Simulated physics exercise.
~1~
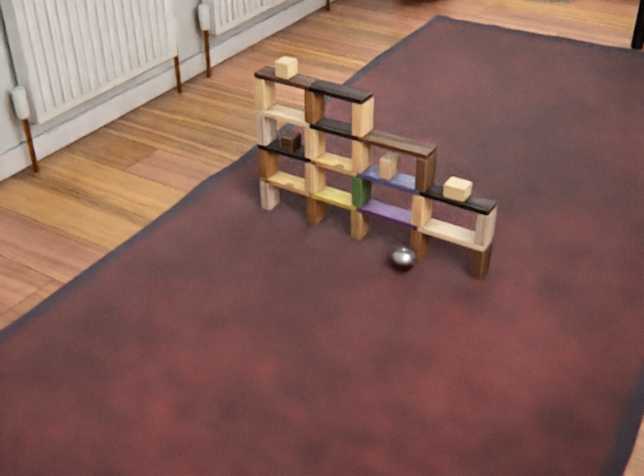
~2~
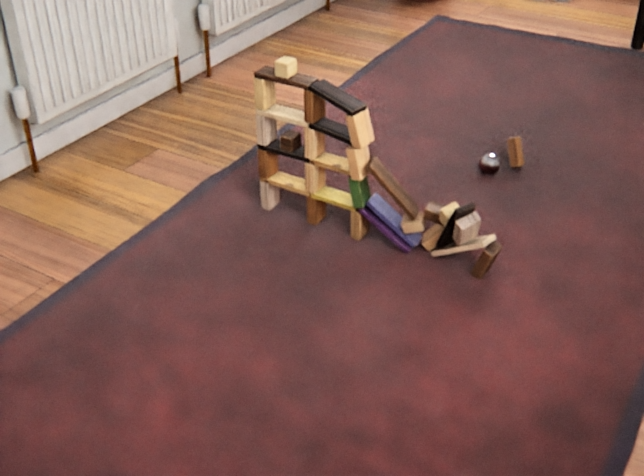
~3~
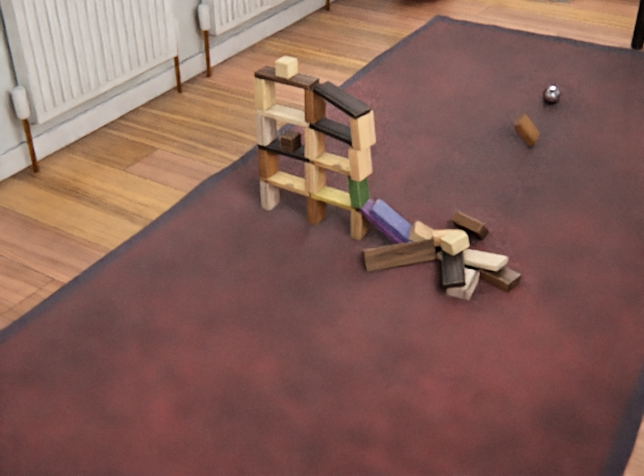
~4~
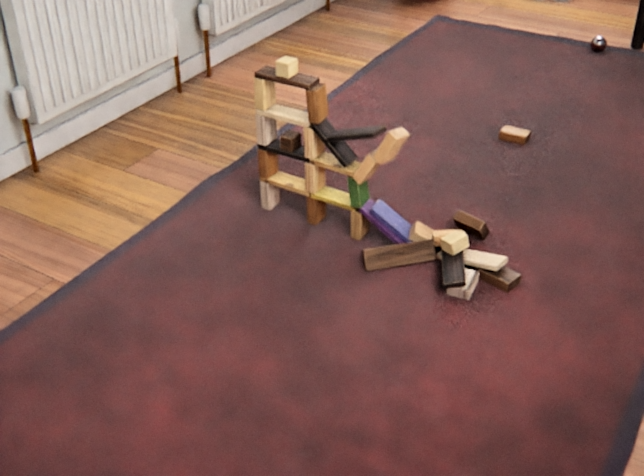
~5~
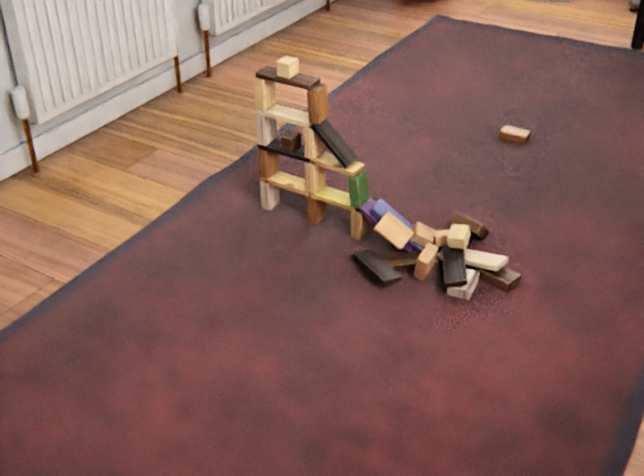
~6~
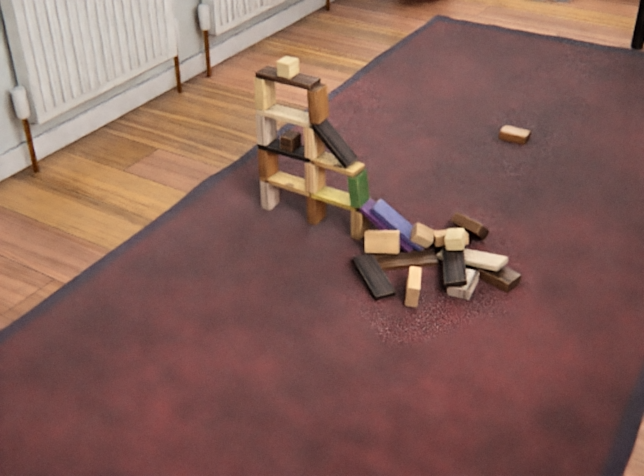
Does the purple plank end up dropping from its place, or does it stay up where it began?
The purple plank drops. It ends up sloping down beside the heap of fallen pieces, next to the blue plank.
